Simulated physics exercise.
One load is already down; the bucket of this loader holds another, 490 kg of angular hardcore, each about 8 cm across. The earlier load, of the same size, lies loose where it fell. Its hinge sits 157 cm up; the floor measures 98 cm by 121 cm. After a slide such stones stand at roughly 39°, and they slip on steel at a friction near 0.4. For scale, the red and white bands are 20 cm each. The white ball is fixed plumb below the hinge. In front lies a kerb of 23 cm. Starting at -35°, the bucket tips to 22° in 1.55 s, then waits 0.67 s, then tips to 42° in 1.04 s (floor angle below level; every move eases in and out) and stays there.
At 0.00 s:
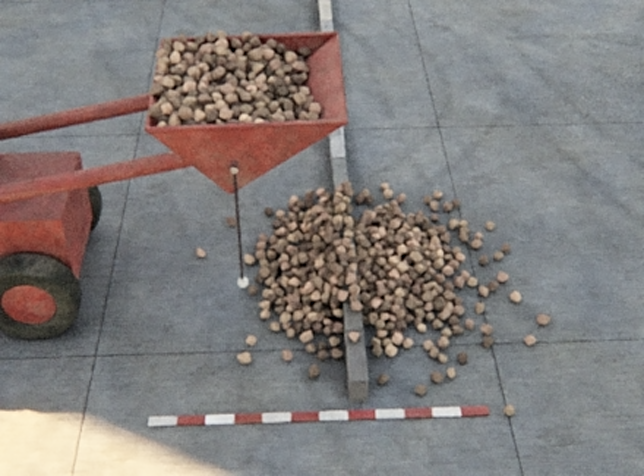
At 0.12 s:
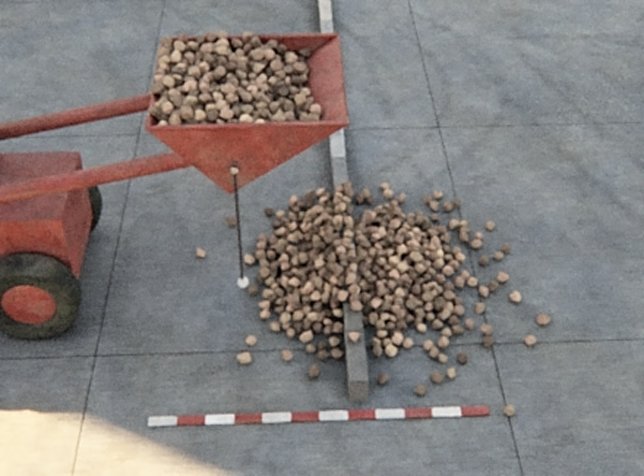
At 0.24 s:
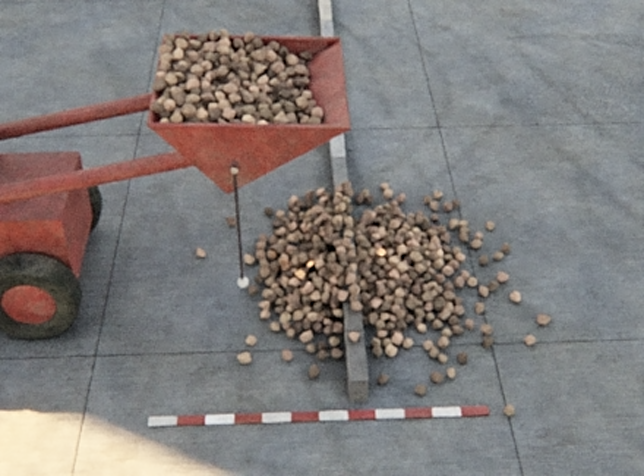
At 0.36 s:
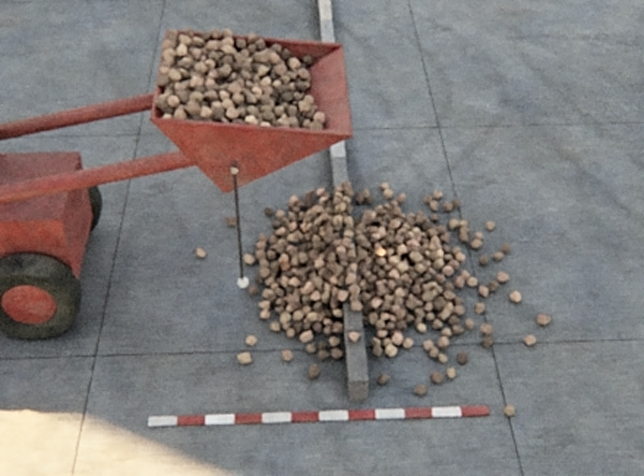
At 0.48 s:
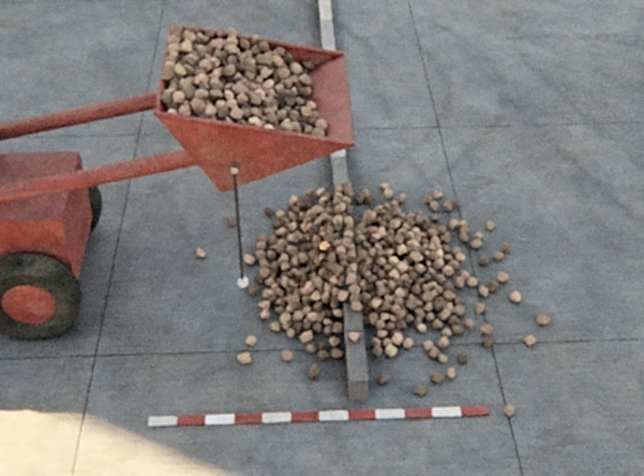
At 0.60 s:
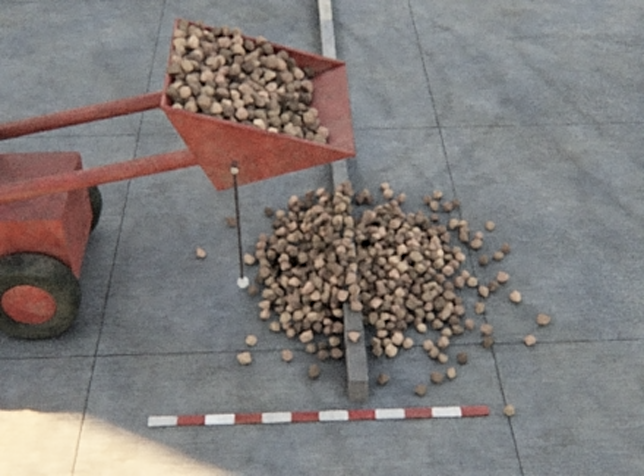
The red loader's bucket, heaped with brownish stones, slowly tilted toward the right, its back edge rising, while the loose pile of similar stones lying across the kerb below stayed still.
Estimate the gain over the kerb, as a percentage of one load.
Some 75 per cent is added.
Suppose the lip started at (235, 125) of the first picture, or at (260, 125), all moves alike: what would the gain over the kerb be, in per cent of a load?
First some 0, then 5 per cent.
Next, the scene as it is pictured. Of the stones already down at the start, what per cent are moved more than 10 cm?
Roughly 5 per cent of them.
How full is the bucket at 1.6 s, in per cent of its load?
Roughly 95 per cent is still inside.
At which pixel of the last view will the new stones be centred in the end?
Their middle is at about (377, 256).
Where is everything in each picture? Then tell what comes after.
Lip at (347, 122), floor tilted -35°, highest stones at (194, 57). The earlier load is highest near (346, 252), 33 cm above ground level, 50 % on this side of the kerb, 50 % over the kerb, in the first frame.
The bucket is at -34°, its lip at (348, 123); the top of the load is at (189, 58); the stones move at 0.1 m/s on average, in the second frame.
The bucket is at -31°, its lip at (350, 128); the top of the load is at (180, 55); the stones move at 0.1 m/s on average, in the third frame.
The bucket is at -27°, its lip at (352, 135); the top of the load is at (178, 51); the stones move at 0.2 m/s on average, in the fourth frame.
Lip at (354, 144), floor tilted -22°, highest stones at (180, 47); the stones move at 0.2 m/s on average, in the fifth frame.
Lip at (355, 155), floor tilted -16°, highest stones at (185, 39); the stones move at 0.2 m/s on average, in the sixth frame.
After 1.2 s the floor is at 13°; in per cent of one load, 100 in the bucket, 50 on this side of the kerb, 50 over the kerb; the foremost stones are at (509, 280).
After 1.6 s the floor is at 22°; in per cent of one load, 93 in the bucket, 56 on this side of the kerb, 52 over the kerb; the foremost stones are at (509, 280).
After 3.7 s the floor is at 42°; in per cent of one load, 0 in the bucket, 76 on this side of the kerb, 124 over the kerb; the foremost stones are at (510, 271).
After 6.5 s the floor is at 42°; in per cent of one load, 0 in the bucket, 75 on this side of the kerb, 125 over the kerb; the foremost stones are at (510, 271). Net gain over the kerb, 75.
